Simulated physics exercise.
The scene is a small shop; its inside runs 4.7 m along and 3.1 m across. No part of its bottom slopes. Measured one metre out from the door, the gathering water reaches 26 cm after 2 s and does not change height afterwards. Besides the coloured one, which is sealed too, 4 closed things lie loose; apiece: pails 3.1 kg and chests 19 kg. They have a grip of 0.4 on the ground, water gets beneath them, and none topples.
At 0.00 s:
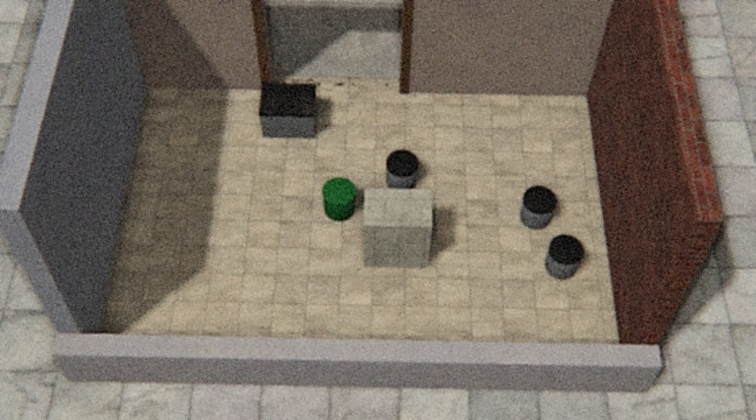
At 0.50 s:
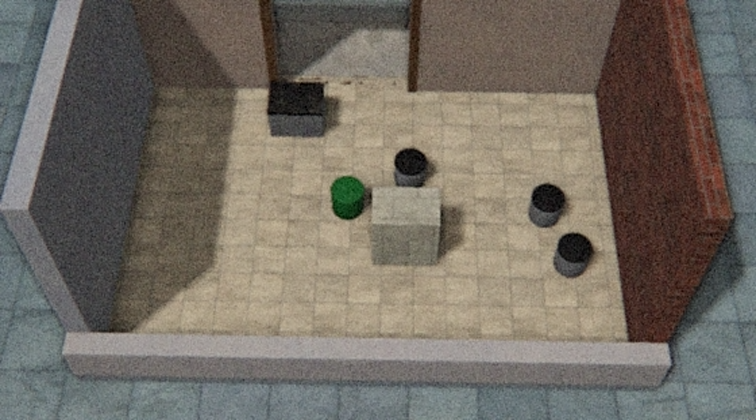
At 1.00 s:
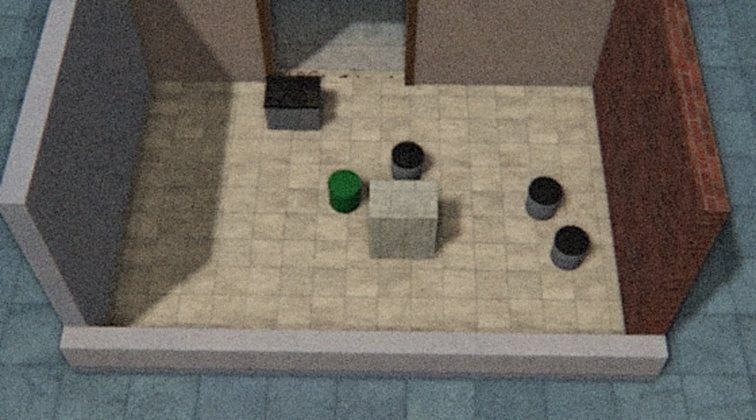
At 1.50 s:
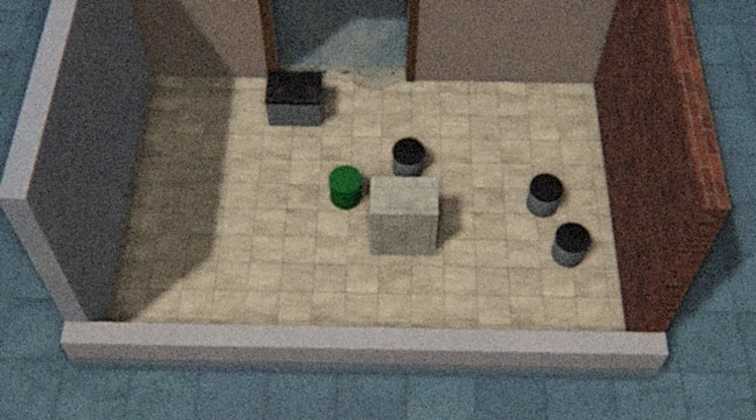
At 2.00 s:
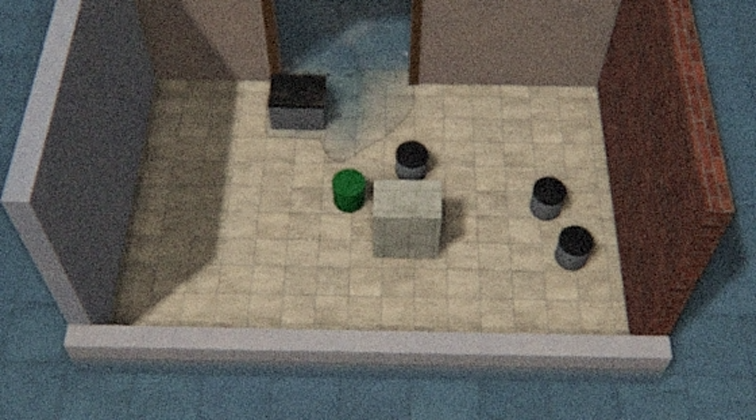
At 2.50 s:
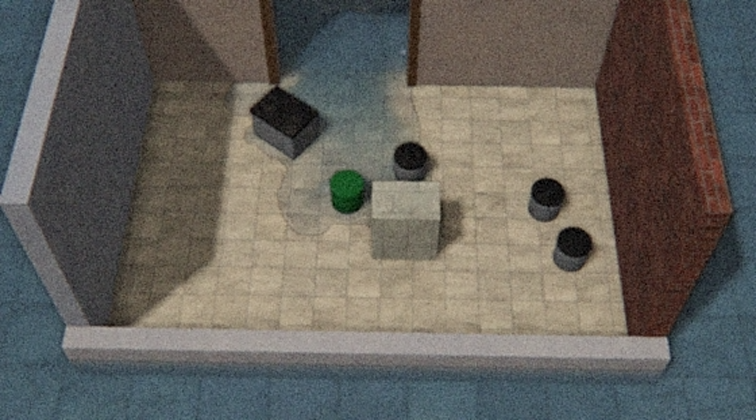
At first, a green pail, three dark pails and a dark chest stand around a pale block on a shop's dry floor. Water covers the ground outside, then enters through the doorway and spreads past the chest, which turns and shifts slightly, and around the green pail, which stays put.
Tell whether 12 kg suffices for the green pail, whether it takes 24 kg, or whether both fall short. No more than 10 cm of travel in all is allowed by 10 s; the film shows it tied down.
Neither ballast works.
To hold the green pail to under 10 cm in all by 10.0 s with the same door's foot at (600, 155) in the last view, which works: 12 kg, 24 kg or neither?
Then only the heavier mass works.
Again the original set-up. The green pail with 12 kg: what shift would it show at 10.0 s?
About 200 cm.
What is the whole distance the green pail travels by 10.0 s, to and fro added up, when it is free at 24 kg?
50 cm or so in all.
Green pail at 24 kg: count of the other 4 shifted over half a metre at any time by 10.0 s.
4.
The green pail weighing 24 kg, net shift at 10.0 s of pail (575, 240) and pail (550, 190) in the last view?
In that order: 60 cm, 120 cm.
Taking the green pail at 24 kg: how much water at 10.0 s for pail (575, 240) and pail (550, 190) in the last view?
15 and 13 cm.
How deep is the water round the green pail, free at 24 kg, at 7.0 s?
10 cm, roughly.
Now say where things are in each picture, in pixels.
In the first picture, the green pail at (339, 191) rests on the ground; 0.0 m2 under water; 0 of 5 have shifted.
In the second picture, the green pail at (347, 190), on the bottom; water covers 0.0 m2; 0 of 5 have shifted.
In the third picture, the green pail at (344, 183), on the bottom; 0.0 m2 under water; 0 of 5 have shifted.
In the fourth picture, the green pail at (345, 179) rests on the ground; 0.1 m2 under water; 0 of 5 have shifted.
In the fifth picture, the green pail at (349, 182), on the bottom; 0.8 m2 under water; 0 of 5 have shifted.
In the sixth picture, the green pail at (347, 184), on the bottom; 2.2 m2 under water; 1 of 5 have shifted.
After 3.5 s the green pail would be 71 cm from its start with 12 kg and 13 cm from its start with 24 kg; 10 cm of water round it then.
After 4.5 s the green pail would be 139 cm from its start with 12 kg and 18 cm from its start with 24 kg; 10 cm of water round it then.
After 7.0 s the green pail would be 141 cm from its start with 12 kg and 18 cm from its start with 24 kg; 10 cm of water round it then.
After 10.0 s the green pail would be 197 cm from its start with 12 kg and 50 cm from its start with 24 kg; 15 cm of water round it then.
